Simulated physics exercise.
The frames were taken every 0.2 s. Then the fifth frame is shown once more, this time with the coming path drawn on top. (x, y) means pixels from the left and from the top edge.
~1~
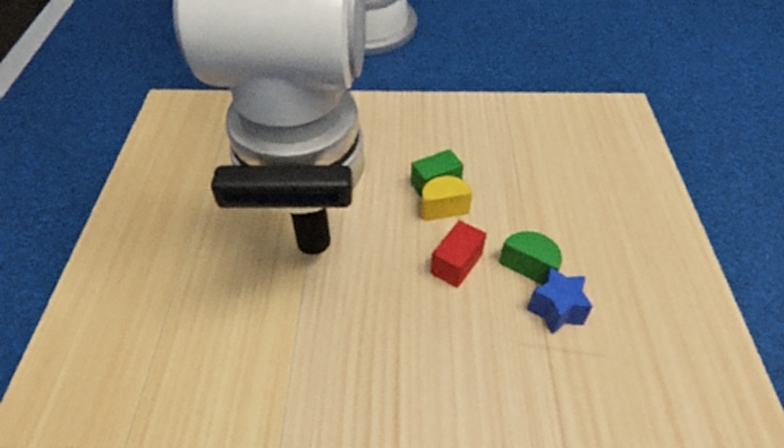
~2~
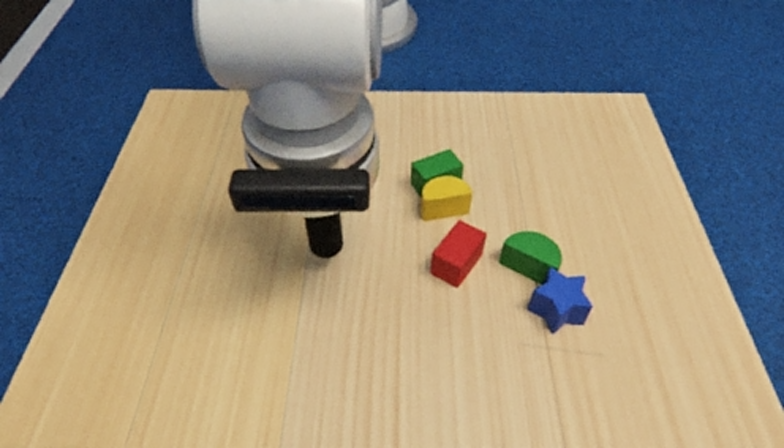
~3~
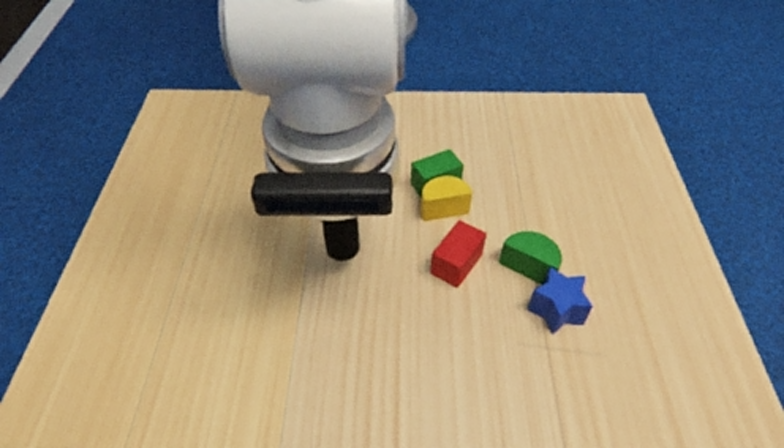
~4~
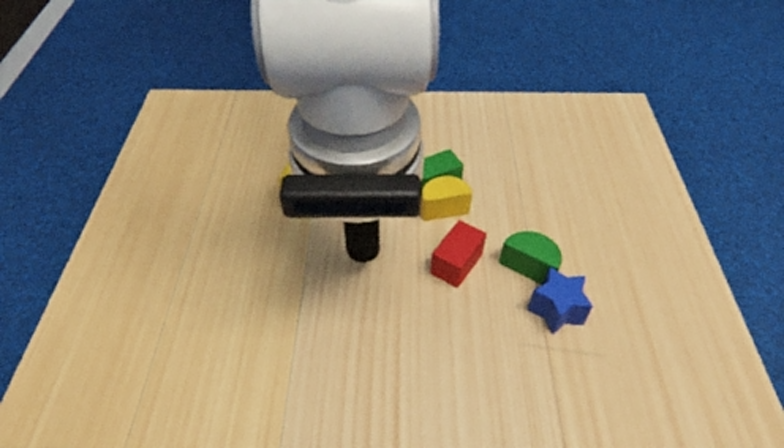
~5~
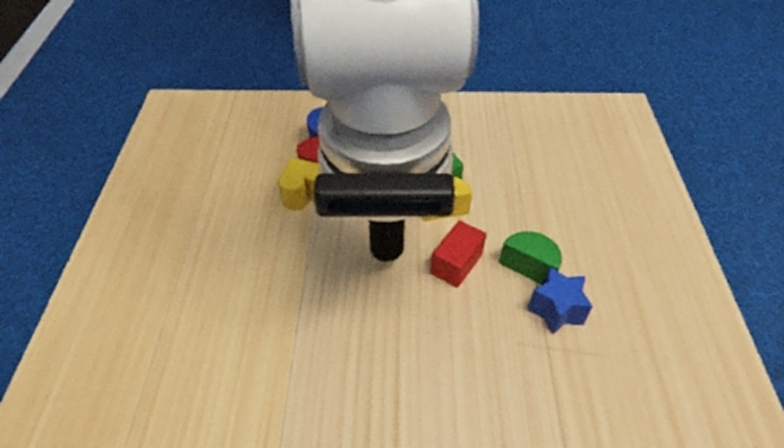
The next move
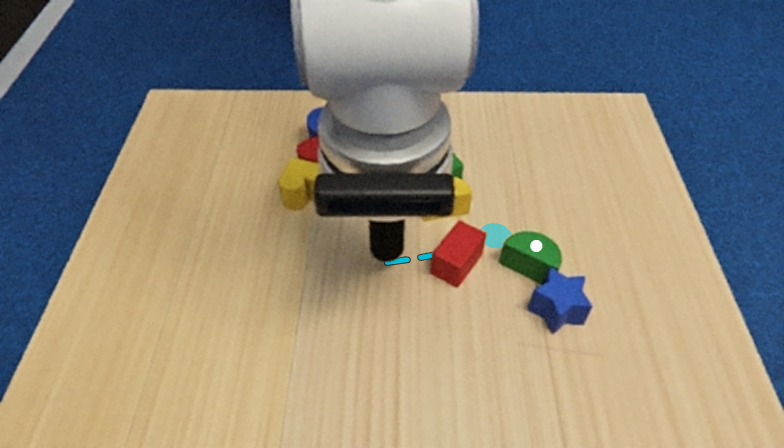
At first, a robot arm holds a black tool upright over a wooden table, left of a red block, a green half-round block and a blue star. The arm then slides steadily to the right, uncovering other coloured blocks behind it and nearing the red block, while the blocks stay still.
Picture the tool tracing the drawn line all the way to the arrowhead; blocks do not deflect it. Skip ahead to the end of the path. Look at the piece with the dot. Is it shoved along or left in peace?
Shifted out of place.
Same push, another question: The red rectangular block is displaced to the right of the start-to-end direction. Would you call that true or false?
The statement is correct.
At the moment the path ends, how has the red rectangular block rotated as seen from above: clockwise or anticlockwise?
Seen from above, clockwise.
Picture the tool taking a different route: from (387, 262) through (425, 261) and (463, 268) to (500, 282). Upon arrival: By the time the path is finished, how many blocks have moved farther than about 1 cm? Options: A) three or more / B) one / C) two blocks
The one that fits is C, two blocks.
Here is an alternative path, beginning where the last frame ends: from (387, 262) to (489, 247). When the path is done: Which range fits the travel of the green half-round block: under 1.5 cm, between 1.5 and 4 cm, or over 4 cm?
It moves a fair bit, 1.5 to 4 cm.
The drawn path runs from (387, 262) by way of (444, 253) to (495, 235); the dot is on the green half-round block.
What follows on the original path. One third of the way, tool (428, 243); nothing pushed yet.
Two thirds of the way, tool (464, 234); red rectangular block (494, 243); green half-round block (550, 248).
At the end, tool (498, 222); yellow half-round block not moved; red rectangular block (514, 240), turned 20° clockwise; green half-round block (571, 254).
